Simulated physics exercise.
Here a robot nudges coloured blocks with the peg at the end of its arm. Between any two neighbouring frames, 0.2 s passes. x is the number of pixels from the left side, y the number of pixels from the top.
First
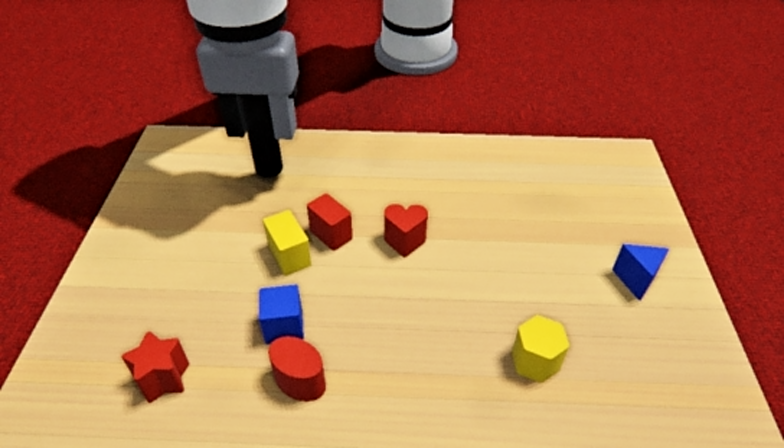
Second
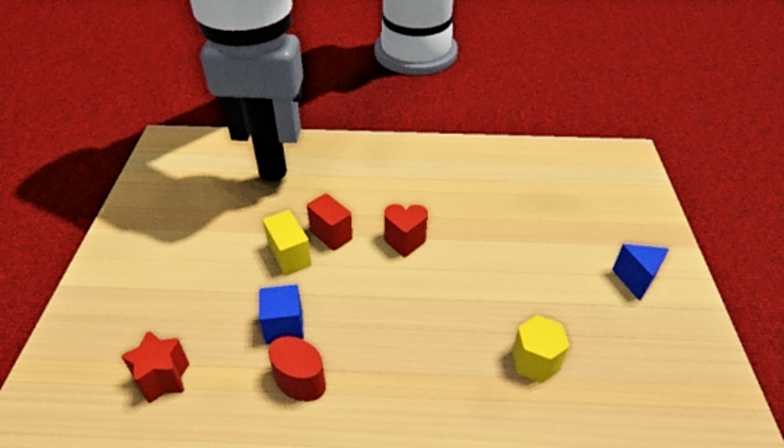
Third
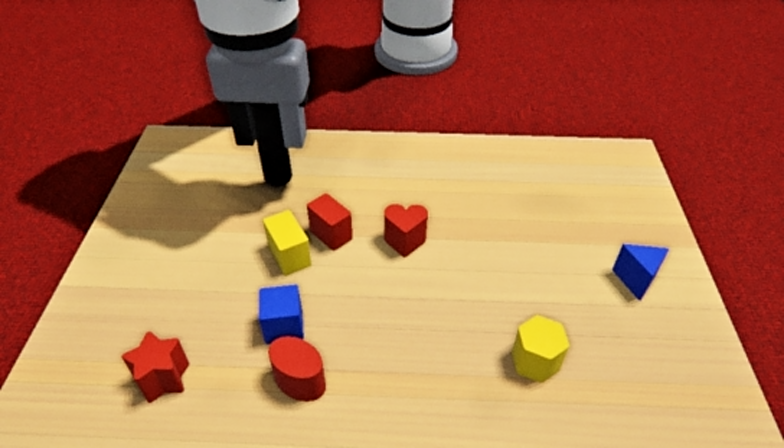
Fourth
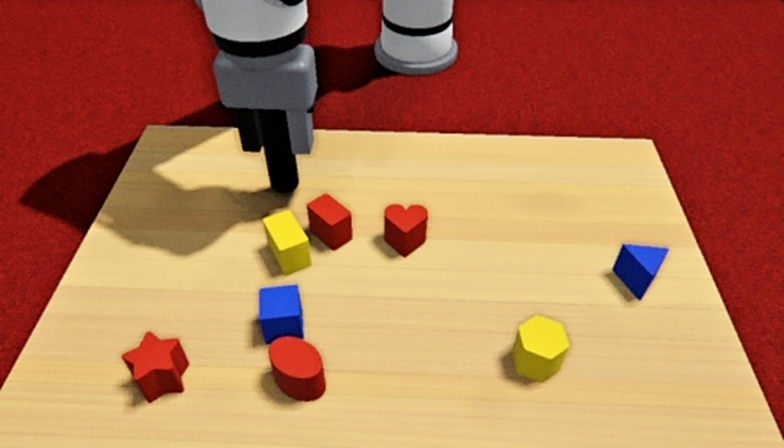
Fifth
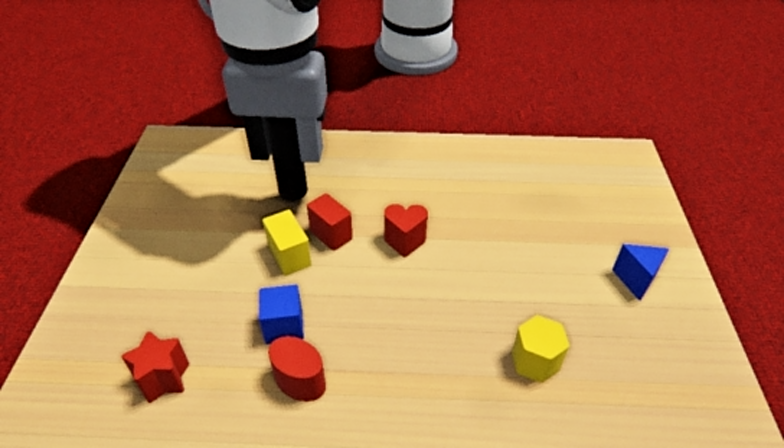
A robot arm's black peg moves slightly right and nearer the still red and yellow blocks.
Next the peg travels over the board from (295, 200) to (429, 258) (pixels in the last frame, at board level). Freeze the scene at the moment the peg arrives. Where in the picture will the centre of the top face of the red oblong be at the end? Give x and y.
I'd place it at (342, 227), taking the centre of its top.
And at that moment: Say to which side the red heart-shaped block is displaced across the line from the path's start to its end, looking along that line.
Out to the left.
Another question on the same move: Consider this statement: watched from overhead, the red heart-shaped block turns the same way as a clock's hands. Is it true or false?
False
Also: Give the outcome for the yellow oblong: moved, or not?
The yellow oblong will stay where it stands.
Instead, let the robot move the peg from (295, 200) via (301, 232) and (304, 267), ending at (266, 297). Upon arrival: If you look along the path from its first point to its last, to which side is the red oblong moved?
So, looking from the first point of the path to the last, the red oblong moves leftwards.
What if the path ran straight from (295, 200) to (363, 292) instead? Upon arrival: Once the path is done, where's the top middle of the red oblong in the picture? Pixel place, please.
I expect it at (389, 242).
What follows on the original path. One third of the way, peg at (336, 211); red oblong at (336, 218), turned 30° clockwise.
Two thirds of the way, peg at (381, 231); red oblong at (341, 227), turned 70° clockwise; red heart-shaped block at (419, 219).
At the end, peg at (429, 251); yellow oblong still; red oblong at (341, 227), turned 70° clockwise; red heart-shaped block at (469, 227), turned 50° anticlockwise.
